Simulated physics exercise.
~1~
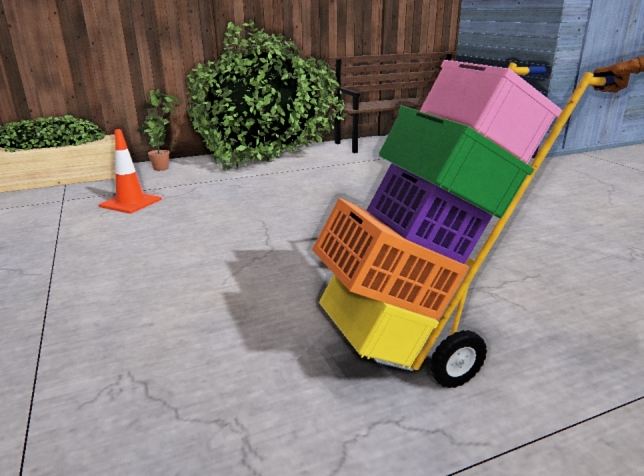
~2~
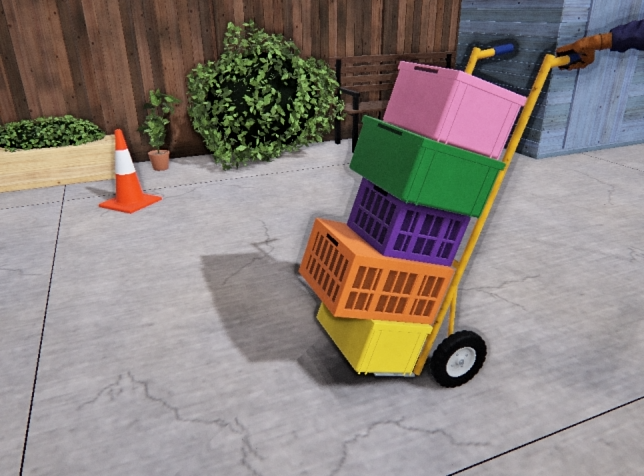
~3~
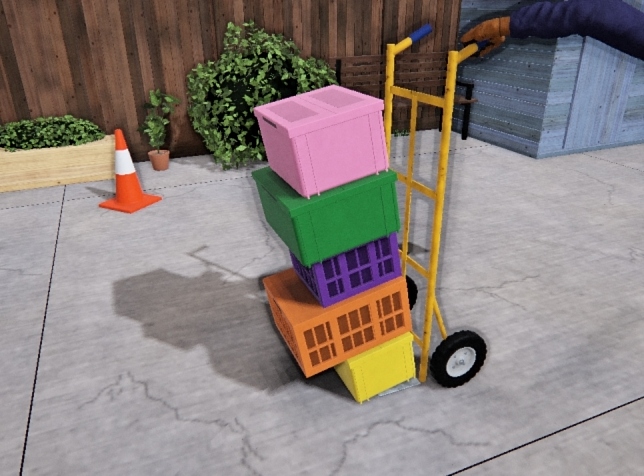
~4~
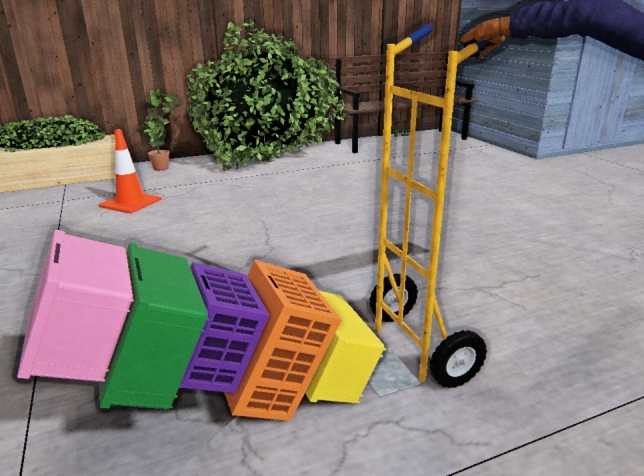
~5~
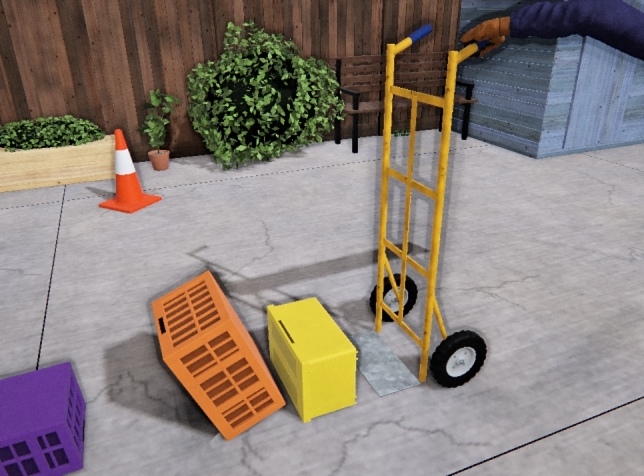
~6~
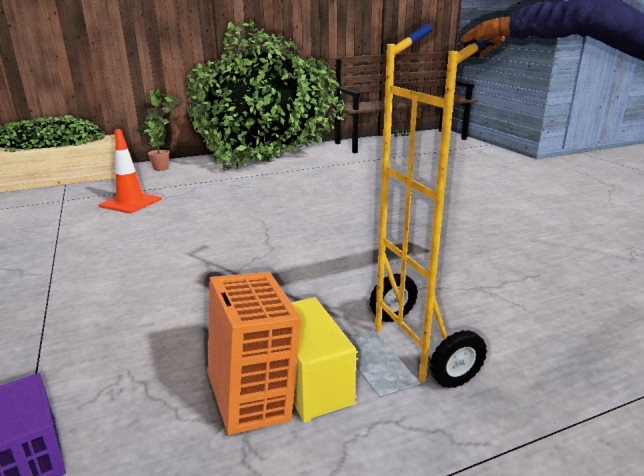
A stack of five colorful crates toppled off a yellow hand truck as a gloved hand tipped it upright, spilling to the left across the pavement, and the orange and yellow ones ended up lying together near the truck, with the purple one farther away.
